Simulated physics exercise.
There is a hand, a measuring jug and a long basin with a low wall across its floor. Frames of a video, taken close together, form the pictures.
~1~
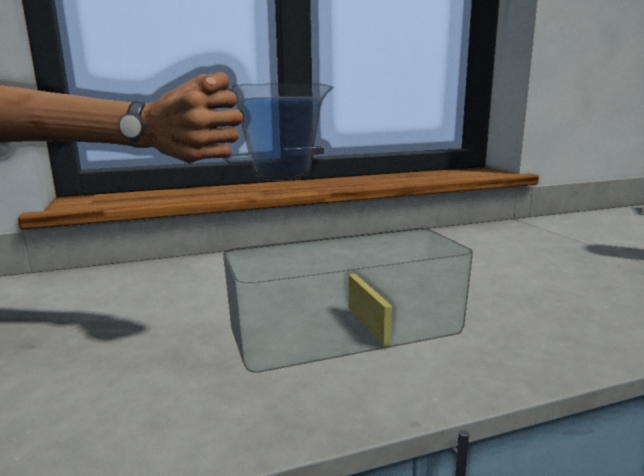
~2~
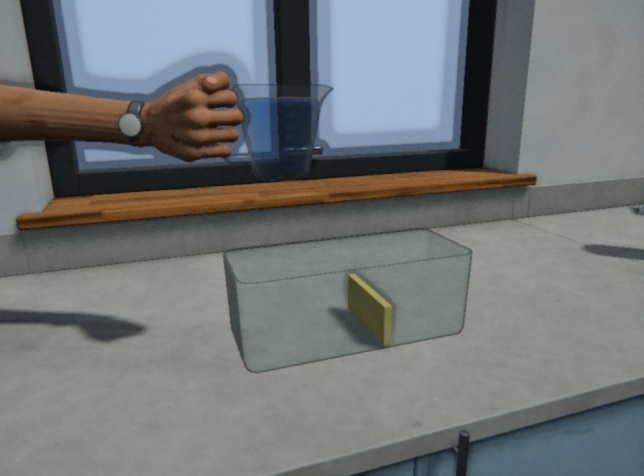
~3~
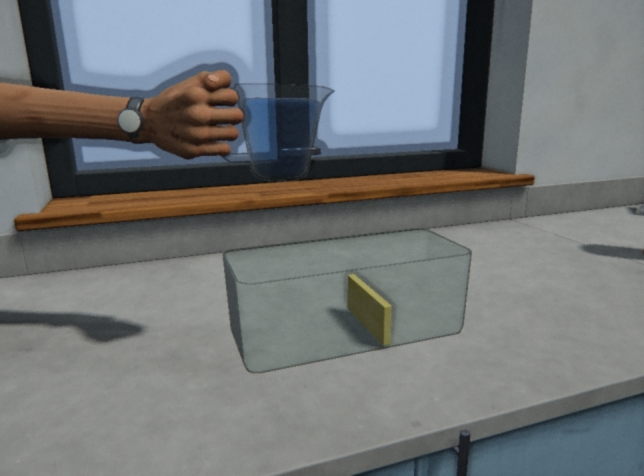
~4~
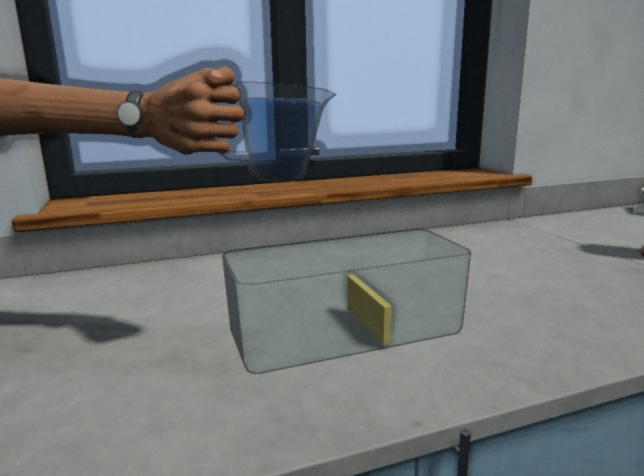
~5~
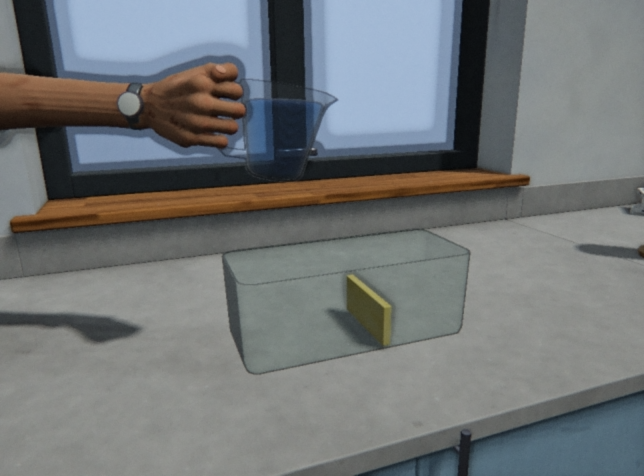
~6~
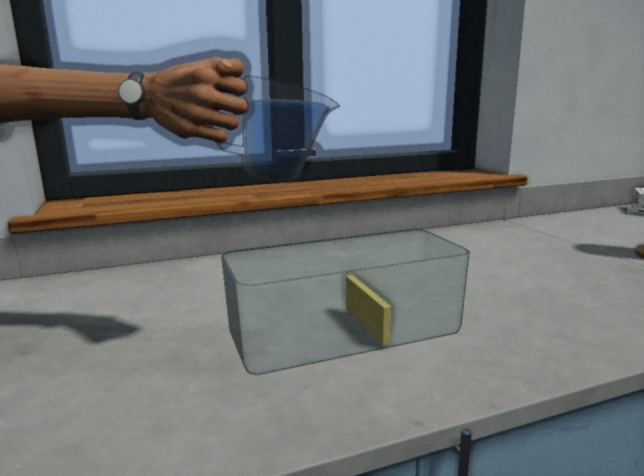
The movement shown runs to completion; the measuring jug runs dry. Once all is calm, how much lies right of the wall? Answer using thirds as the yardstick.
Between a third and two thirds of it.
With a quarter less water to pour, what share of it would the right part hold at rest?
I'd say roughly 35 percent.
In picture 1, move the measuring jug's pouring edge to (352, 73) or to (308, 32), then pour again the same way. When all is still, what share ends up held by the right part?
Roughly 85 % and 30 %.
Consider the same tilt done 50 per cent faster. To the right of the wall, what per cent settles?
Something like 35 in a hundred.
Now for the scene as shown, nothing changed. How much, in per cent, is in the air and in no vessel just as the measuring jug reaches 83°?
Share in flight: Approx. 30 %.
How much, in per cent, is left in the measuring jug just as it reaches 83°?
Some 60 per cent has not yet come out.
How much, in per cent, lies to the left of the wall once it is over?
I'd put it at about 45 per cent.
A moment on, the measuring jug is tipped on its side and 58 per cent is still to pour, 0 is left of the wall and 11 right of it.
Next, the measuring jug is tipped right over and 4 per cent is still to pour, 28 is left of the wall and 53 right of it.
Then the measuring jug is tipped right over and 0 per cent is still to pour, 45 is left of the wall and 53 right of it.
Later the measuring jug is tipped right over and 0 per cent is still to pour, 45 is left of the wall and 54 right of it.
Finally, 45 per cent lies left of the wall, 54 right of it and 2 outside.
